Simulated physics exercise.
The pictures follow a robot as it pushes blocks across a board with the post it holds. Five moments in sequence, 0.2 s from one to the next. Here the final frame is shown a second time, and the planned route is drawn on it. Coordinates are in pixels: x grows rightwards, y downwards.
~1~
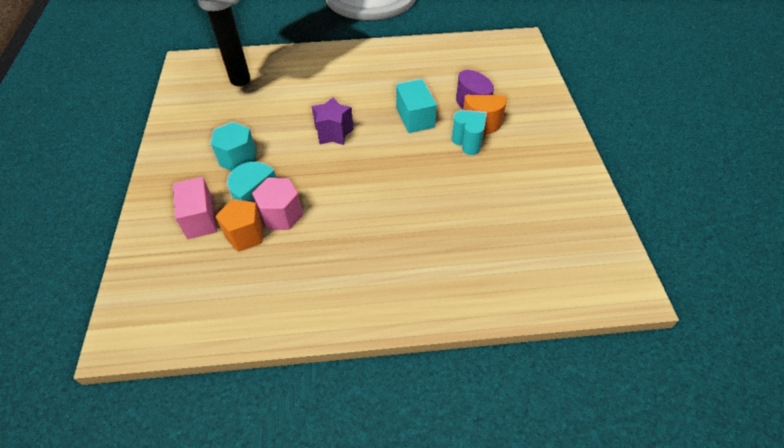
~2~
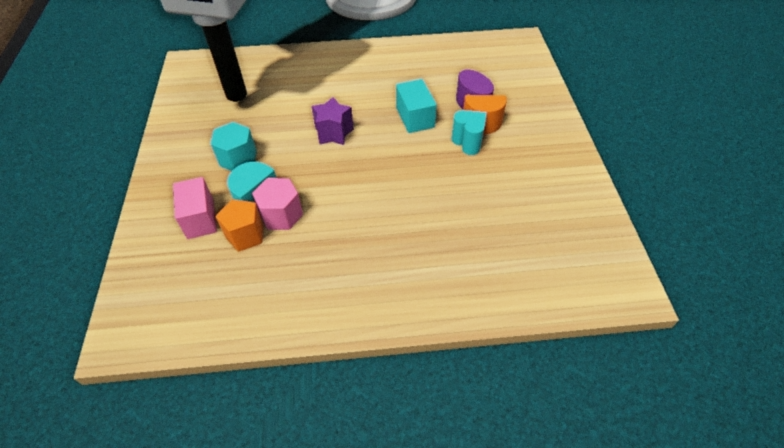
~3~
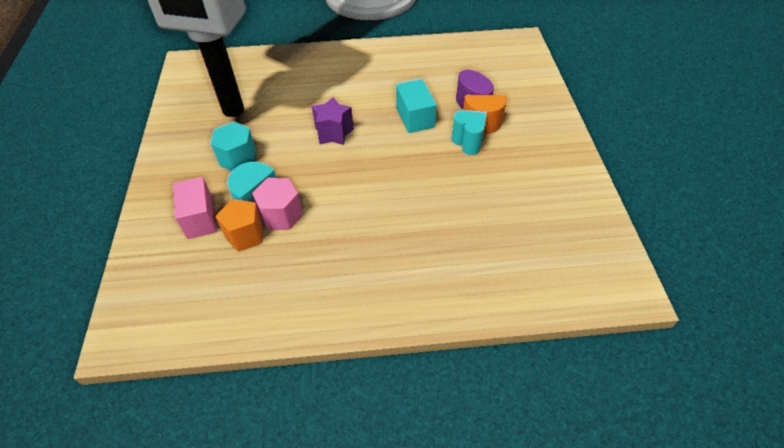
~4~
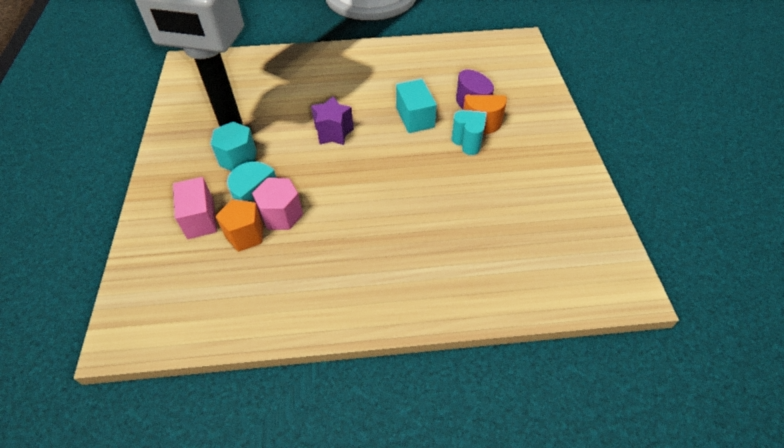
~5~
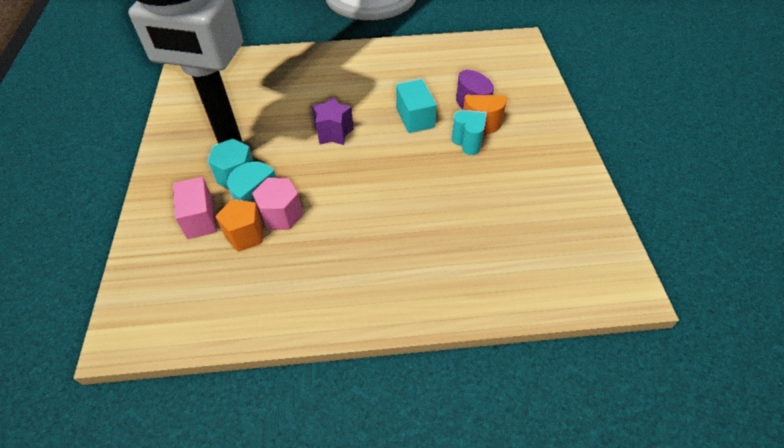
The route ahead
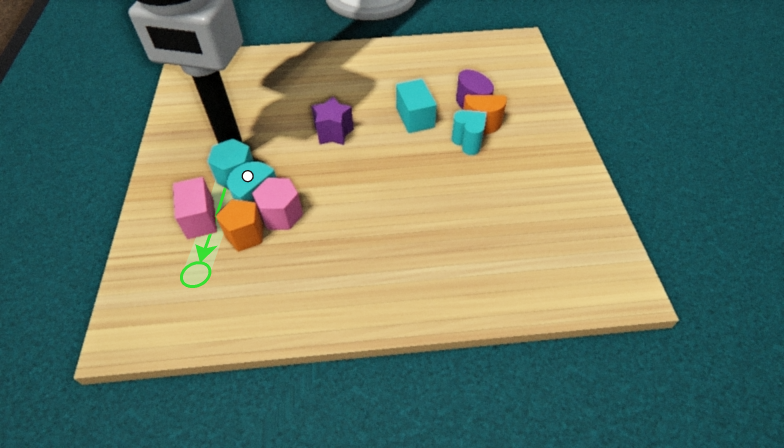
On a wooden board, a black post moves down and nudges a turquoise hexagonal block slightly.
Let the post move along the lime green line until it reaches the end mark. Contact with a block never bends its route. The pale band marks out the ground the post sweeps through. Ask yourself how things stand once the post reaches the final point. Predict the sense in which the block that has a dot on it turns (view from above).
From above, the turn goes anticlockwise.
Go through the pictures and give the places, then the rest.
In the first picture, post tip at (241, 81); block tops, pink oblong block at (189, 197); turquoise hexagonal block at (230, 135); orange pentagonal block at (237, 214); turquoise half-round block at (248, 176); pink hexagonal block at (275, 193).
In the second picture, post at (237, 96); blocks unchanged.
In the third picture, post at (234, 112); blocks unchanged.
In the fourth picture, post at (232, 128); blocks unchanged.
In the fifth picture, post at (231, 144); pink oblong block at (189, 197); turquoise hexagonal block at (228, 153); orange pentagonal block at (237, 214); turquoise half-round block at (248, 176); pink hexagonal block at (275, 193).
Path on the board, in a line from (235, 154) to (196, 274); the dot is on the turquoise half-round block.
On the path given first. One third of the way, post at (220, 181); turquoise hexagonal block at (226, 192), turned 20° anticlockwise; orange pentagonal block at (236, 236), turned 65° clockwise; turquoise half-round block at (262, 204), turned 30° anticlockwise; pink hexagonal block at (297, 207), turned 25° anticlockwise.
Two thirds of the way, post at (207, 220); pink oblong block at (171, 212); turquoise hexagonal block at (230, 221), turned 75° anticlockwise; orange pentagonal block at (244, 251), turned 100° clockwise; turquoise half-round block at (272, 215), turned 45° anticlockwise; pink hexagonal block at (309, 210), turned 40° anticlockwise.
At the end, post at (190, 265); pink oblong block at (167, 215), turned 15° clockwise; turquoise hexagonal block at (228, 232), turned 115° anticlockwise; orange pentagonal block at (253, 258), turned 115° clockwise; turquoise half-round block at (273, 215), turned 45° anticlockwise; pink hexagonal block at (310, 210), turned 40° anticlockwise.
